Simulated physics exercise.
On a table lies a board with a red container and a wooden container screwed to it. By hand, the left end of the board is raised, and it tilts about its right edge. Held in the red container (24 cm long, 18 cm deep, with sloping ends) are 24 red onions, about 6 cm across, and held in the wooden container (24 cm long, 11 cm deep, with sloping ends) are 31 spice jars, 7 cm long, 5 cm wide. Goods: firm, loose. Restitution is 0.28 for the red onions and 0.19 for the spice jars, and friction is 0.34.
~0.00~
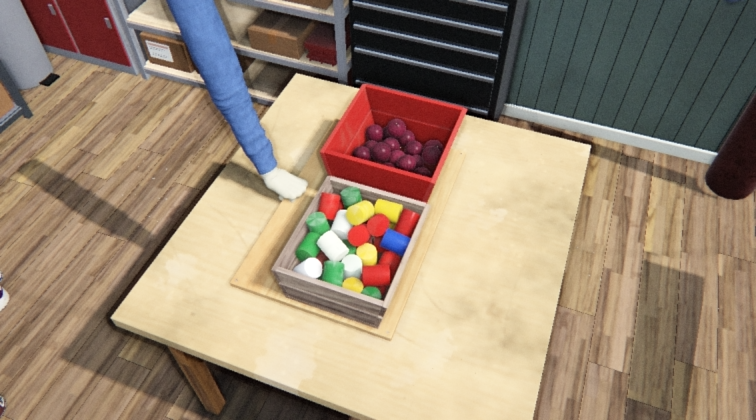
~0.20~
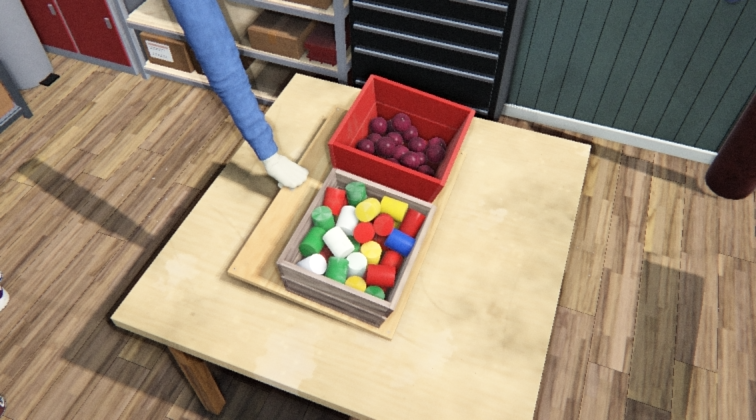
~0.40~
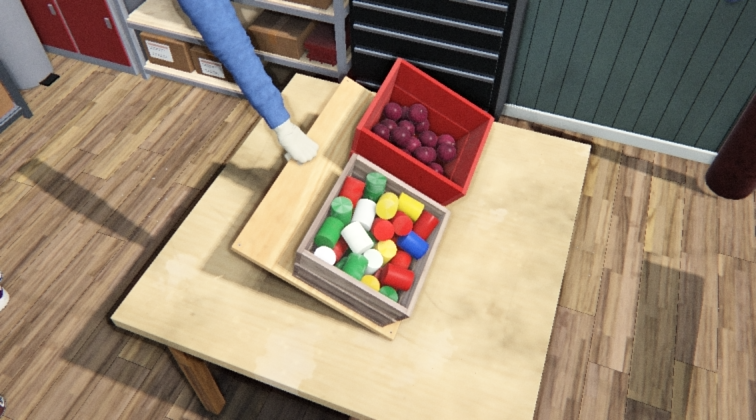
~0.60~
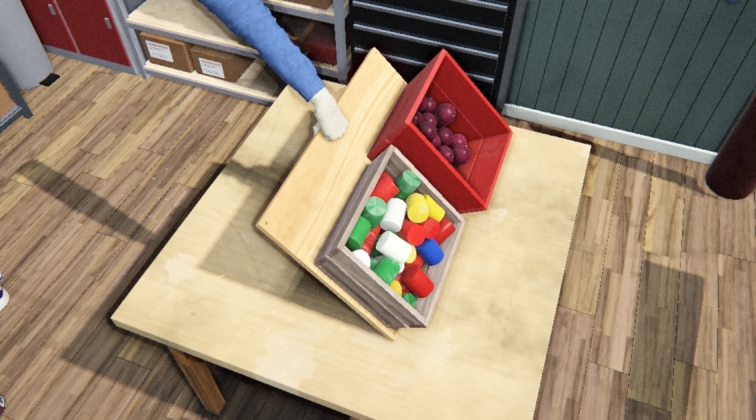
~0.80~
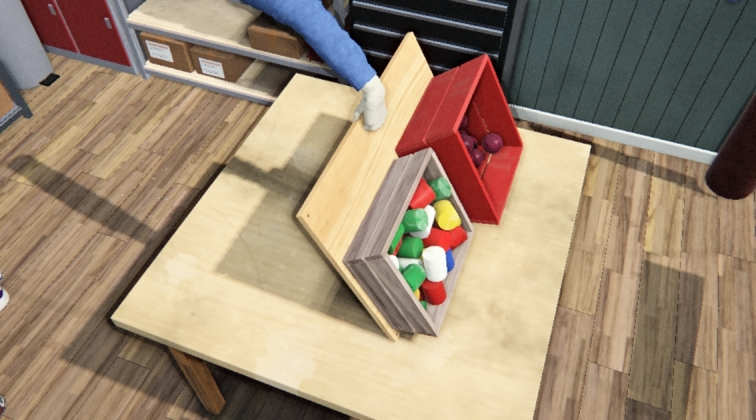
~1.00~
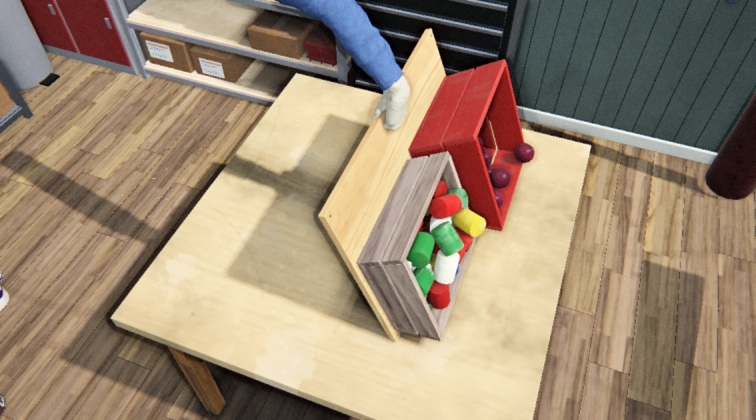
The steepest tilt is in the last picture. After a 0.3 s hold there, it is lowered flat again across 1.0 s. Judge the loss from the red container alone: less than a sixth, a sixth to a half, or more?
It is left with over five sixths of the pieces.
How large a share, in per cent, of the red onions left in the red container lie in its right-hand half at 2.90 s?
That comes to roughly 70 in a hundred.
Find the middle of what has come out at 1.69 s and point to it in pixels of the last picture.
Estimated centre: About (518, 279).
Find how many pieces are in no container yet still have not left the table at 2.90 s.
My count comes to close to 6.
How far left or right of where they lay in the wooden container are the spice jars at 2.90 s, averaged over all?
Mean shift: Around 10 cm, to the right.
After 1.30 s, tilt 69°; the red container is down by 2 of 24 and the wooden container is down by 4 of 31.
After 1.69 s, tilt 46°; the red container is down by 2 of 24 and the wooden container is down by 6 of 31.
After 2.22 s, tilt 1°; the red container is down by 2 of 24 and the wooden container is down by 6 of 31.
Final count (at 2.90 s), the red container is down by 2 of 24 and the wooden container is down by 6 of 31. Asked share, 2 of 24, 8 per cent.
